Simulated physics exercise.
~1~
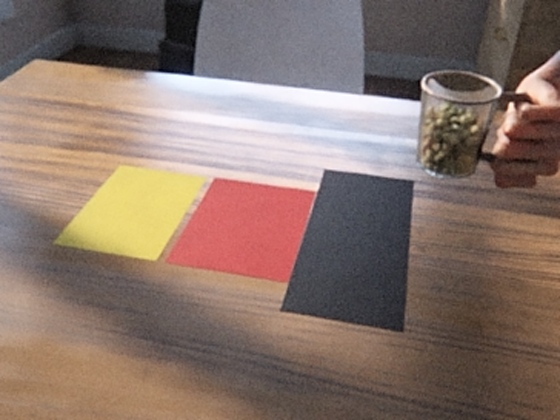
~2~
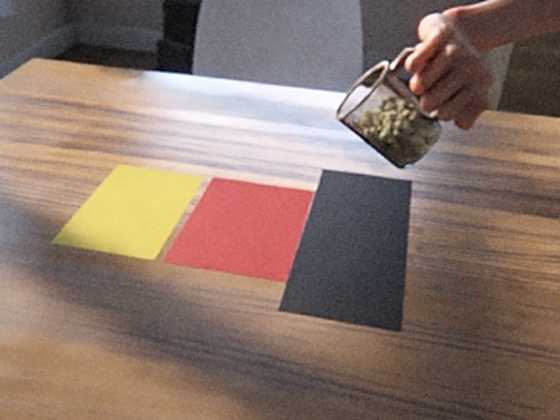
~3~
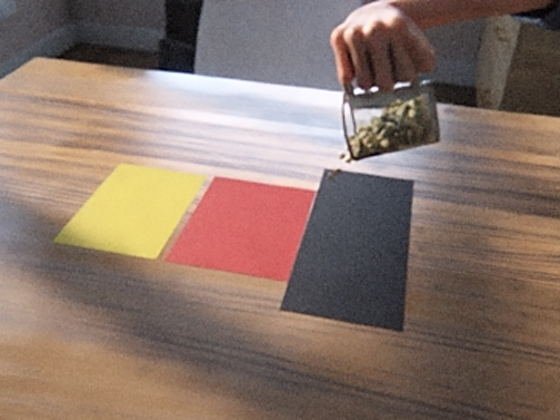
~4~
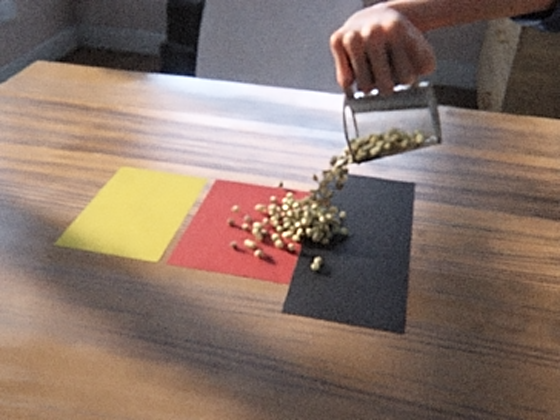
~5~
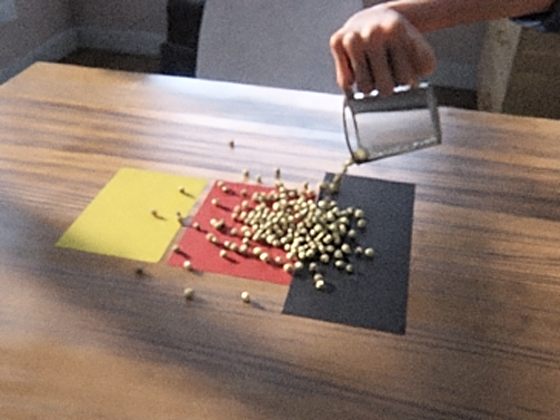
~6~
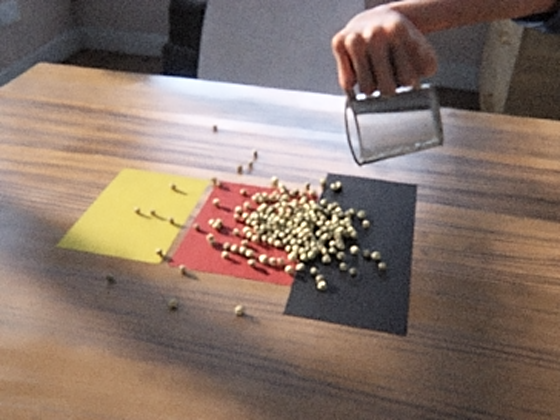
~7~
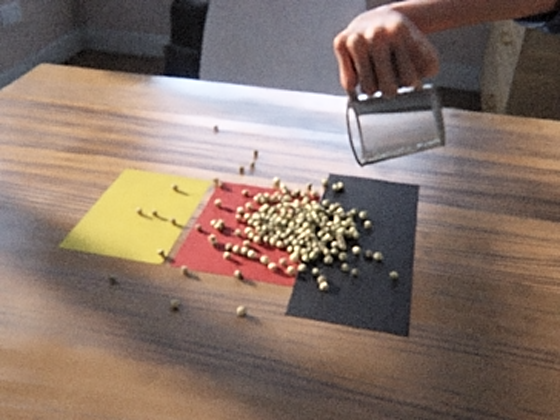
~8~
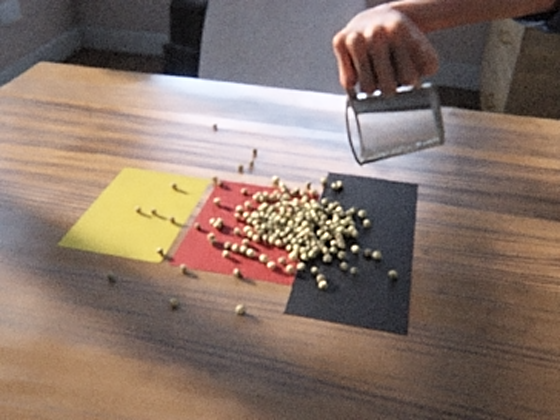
Hand tipping a glass cup of soya beans, spilling them across red and black mats, a few scattering onto yellow and bare table.
